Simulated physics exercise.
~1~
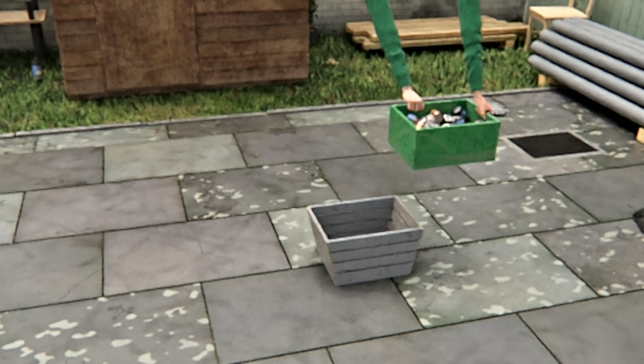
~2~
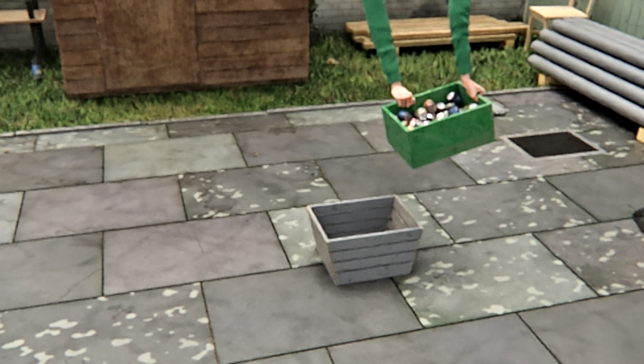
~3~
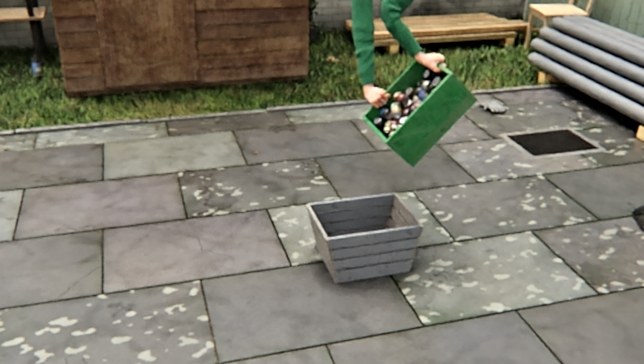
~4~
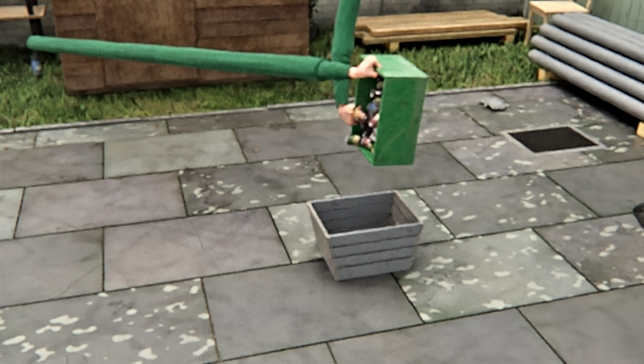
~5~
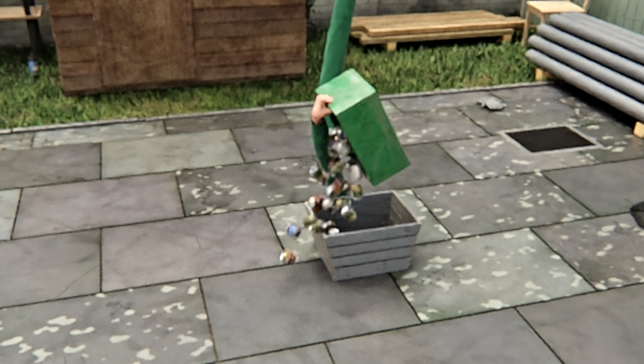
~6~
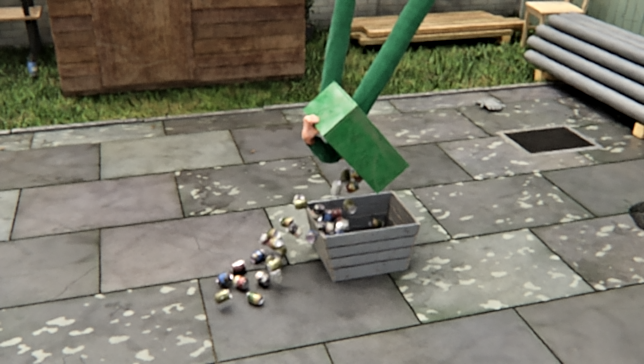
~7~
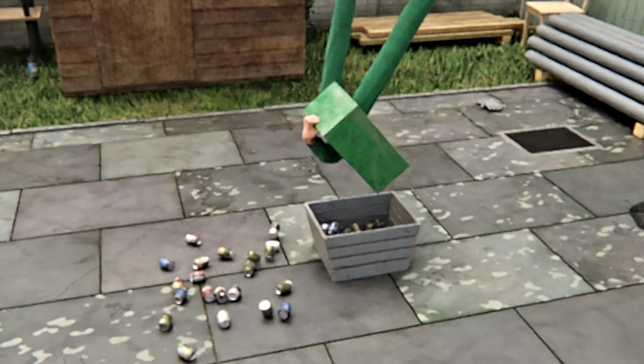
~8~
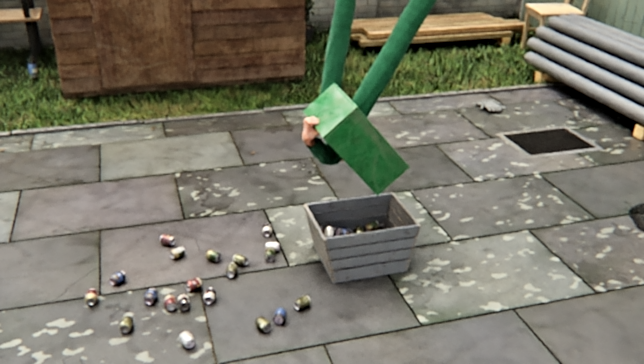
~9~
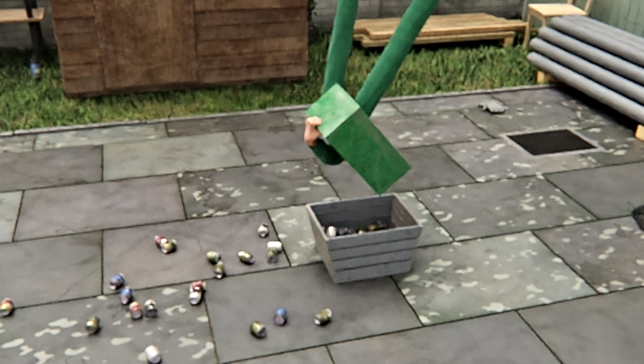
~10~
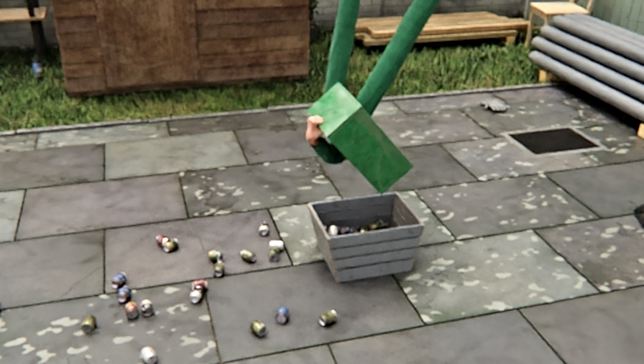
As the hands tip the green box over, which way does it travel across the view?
The green box moves to the left as the hands turn it over.
